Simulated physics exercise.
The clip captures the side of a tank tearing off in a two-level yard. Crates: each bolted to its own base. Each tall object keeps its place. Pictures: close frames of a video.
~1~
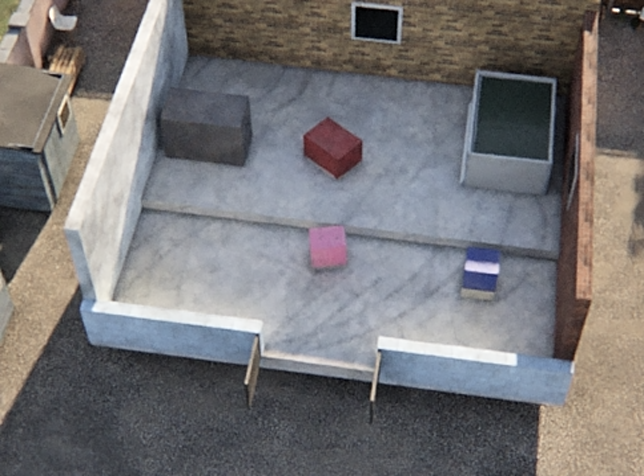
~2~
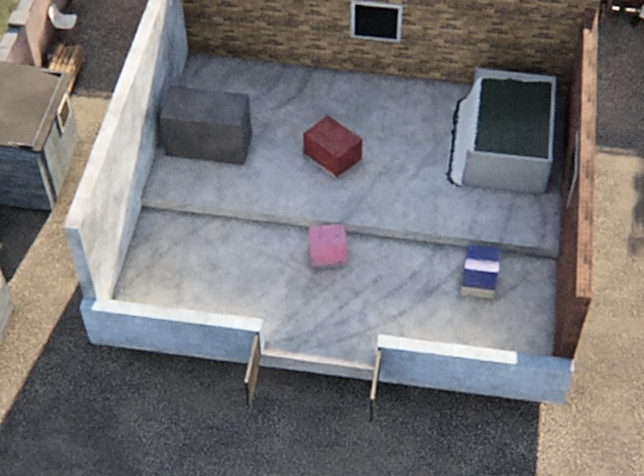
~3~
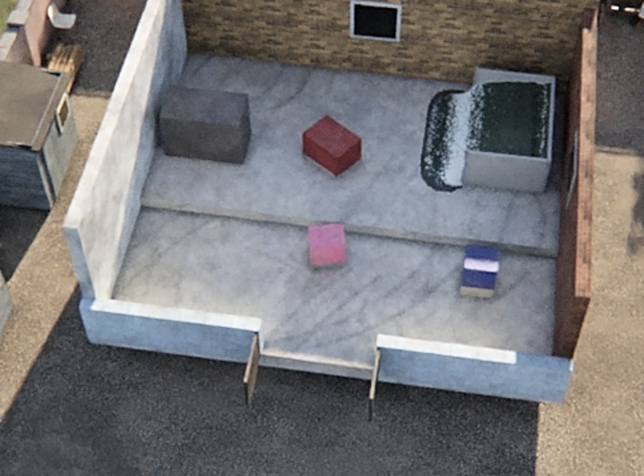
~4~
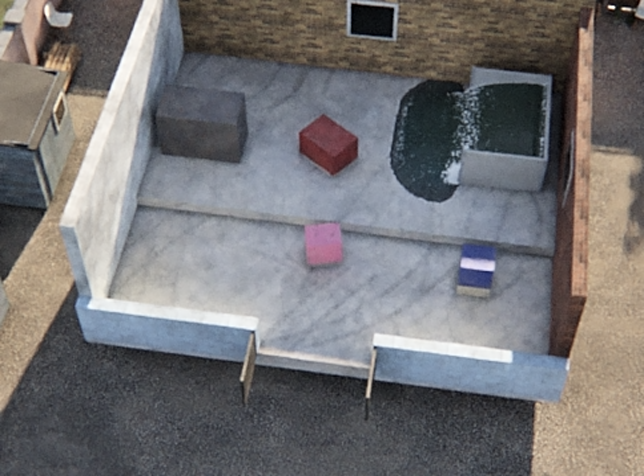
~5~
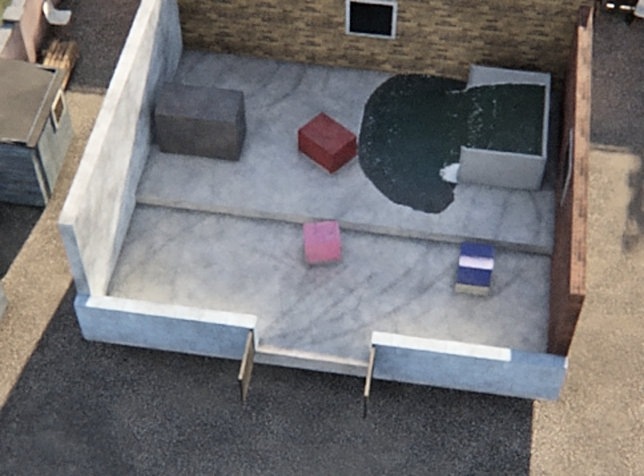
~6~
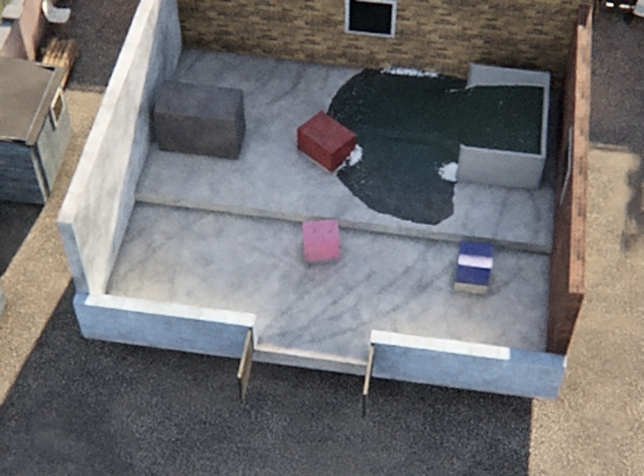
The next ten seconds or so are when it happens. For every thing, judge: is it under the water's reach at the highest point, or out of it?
Red crate: Within reach, so wet; blue crate: Out of reach, so dry; pink crate: Within reach, so wet.
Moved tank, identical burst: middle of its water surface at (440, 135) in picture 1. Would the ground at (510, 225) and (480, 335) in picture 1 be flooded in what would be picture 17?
Not reached, not reached.
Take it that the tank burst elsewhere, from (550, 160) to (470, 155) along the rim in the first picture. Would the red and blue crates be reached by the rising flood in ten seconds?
Then: Red crate keeps dry, blue crate is wetted.
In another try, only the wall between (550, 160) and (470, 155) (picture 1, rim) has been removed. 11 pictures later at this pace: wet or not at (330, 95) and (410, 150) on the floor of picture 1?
Waterless, waterless.
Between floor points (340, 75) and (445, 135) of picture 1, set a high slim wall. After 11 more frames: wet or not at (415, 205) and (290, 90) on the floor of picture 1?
In that order: Flooded, covered.
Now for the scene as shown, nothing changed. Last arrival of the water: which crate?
Looks like the blue-painted one to me.
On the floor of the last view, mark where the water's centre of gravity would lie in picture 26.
The balance point is around (297, 133).
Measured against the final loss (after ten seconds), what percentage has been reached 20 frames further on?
Roughly 0 %.
A moment on, water covers 35 % of the floor; the red crate water round its plinth, the blue crate not reached, the pink crate water round its plinth.
Next, water covers 50 % of the floor; the red crate water round its plinth, the blue crate not reached, the pink crate water round its plinth.
Then, water covers 65 % of the floor; the red crate water round its plinth, the blue crate not reached, the pink crate water round its plinth.
Later, water covers 75 % of the floor; the red crate water round its plinth, the blue crate water round its plinth, the pink crate water round its plinth.
In the end, water covers 90 % of the floor; the red crate was topped, the blue crate stayed above the water, the pink crate was topped.
